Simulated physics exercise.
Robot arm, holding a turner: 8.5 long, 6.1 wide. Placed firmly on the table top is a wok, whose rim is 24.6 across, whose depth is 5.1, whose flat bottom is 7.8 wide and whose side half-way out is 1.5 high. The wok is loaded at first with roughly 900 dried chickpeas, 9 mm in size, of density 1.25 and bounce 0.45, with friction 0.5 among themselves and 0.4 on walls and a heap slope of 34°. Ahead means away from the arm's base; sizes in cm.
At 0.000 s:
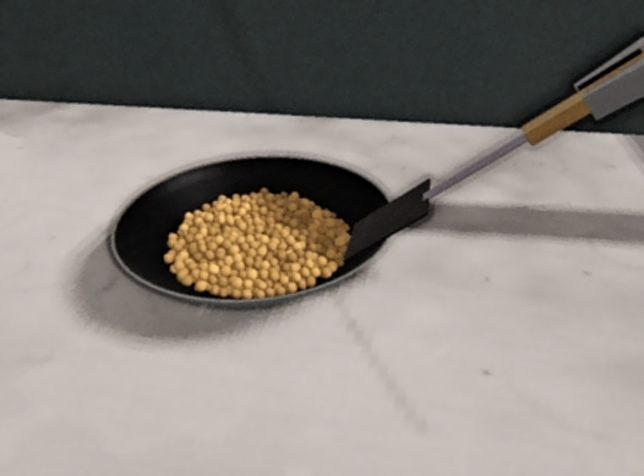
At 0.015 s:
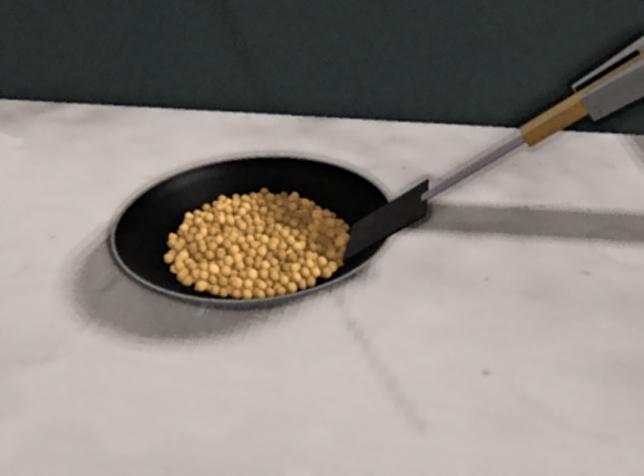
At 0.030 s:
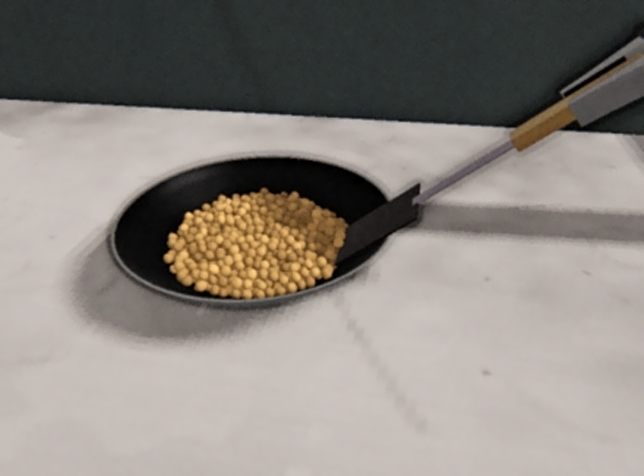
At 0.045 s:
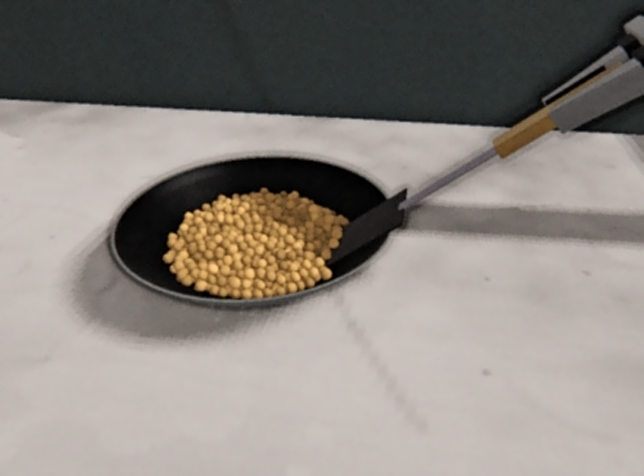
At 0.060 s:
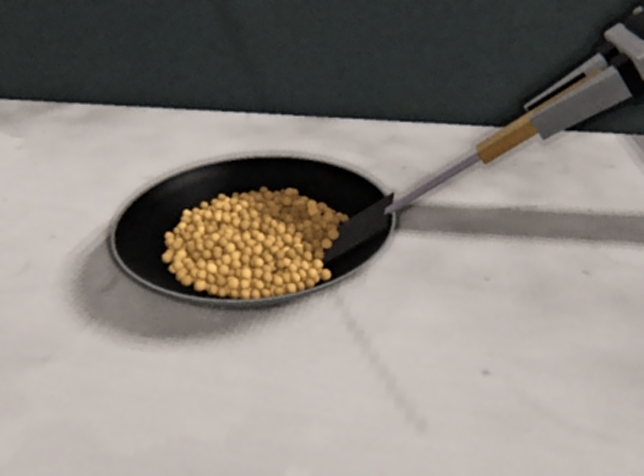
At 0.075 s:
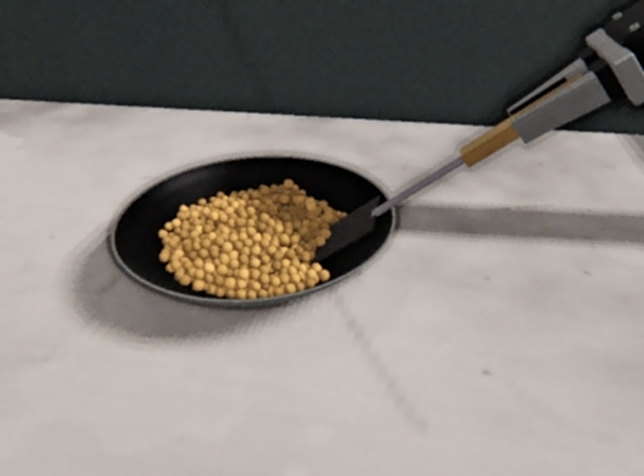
A grey and tan robot arm holding a dark turner reaches in from the upper right over a pale, marbled table top with a dark green backdrop, seen from above at an angle. A black wok full of yellowish chickpeas sits left of centre. The turner slides a short way left and down into the wok, nudging the chickpeas slightly leftward, while the camera stays still.
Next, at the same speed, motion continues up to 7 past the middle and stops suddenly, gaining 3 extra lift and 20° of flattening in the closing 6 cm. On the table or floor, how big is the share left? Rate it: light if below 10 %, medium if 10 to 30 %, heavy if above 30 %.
Rating: Medium.
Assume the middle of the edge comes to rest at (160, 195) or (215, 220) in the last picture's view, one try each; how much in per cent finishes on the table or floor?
Around 25 per cent for the first try and 0 per cent for the second.
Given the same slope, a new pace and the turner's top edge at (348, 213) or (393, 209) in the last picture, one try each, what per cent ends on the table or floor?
That comes to about 25 and about 5 percent, in that order.
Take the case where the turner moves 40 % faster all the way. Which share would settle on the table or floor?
Estimated result: Some 25 %.
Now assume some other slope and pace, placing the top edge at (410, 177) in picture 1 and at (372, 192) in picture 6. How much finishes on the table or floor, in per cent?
Around 5 per cent finishes there.
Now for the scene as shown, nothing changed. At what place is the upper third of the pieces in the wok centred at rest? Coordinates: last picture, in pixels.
Somewhere around (183, 214) in the last picture.
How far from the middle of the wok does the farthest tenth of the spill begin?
Distance: Approx. 30 cm.
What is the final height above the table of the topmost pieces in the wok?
About 6.0 cm above the table.
After 0.13 s, sloping 40°, highest piece 5 above the table; 900 in the wok.
After 0.18 s, sloping 32°, highest piece 6 above the table; 900 in the wok.
After 0.41 s, sloping 20°, highest piece 6 above the table; 768 in the wok, 111 on the table or floor, 21 on the blade or in flight.
After 1.46 s, sloping 20°, highest piece 6 above the table; 766 in the wok, 134 on the table or floor.
At rest, 766 in the wok, 134 on the table or floor. That is 15 % on the table or floor.
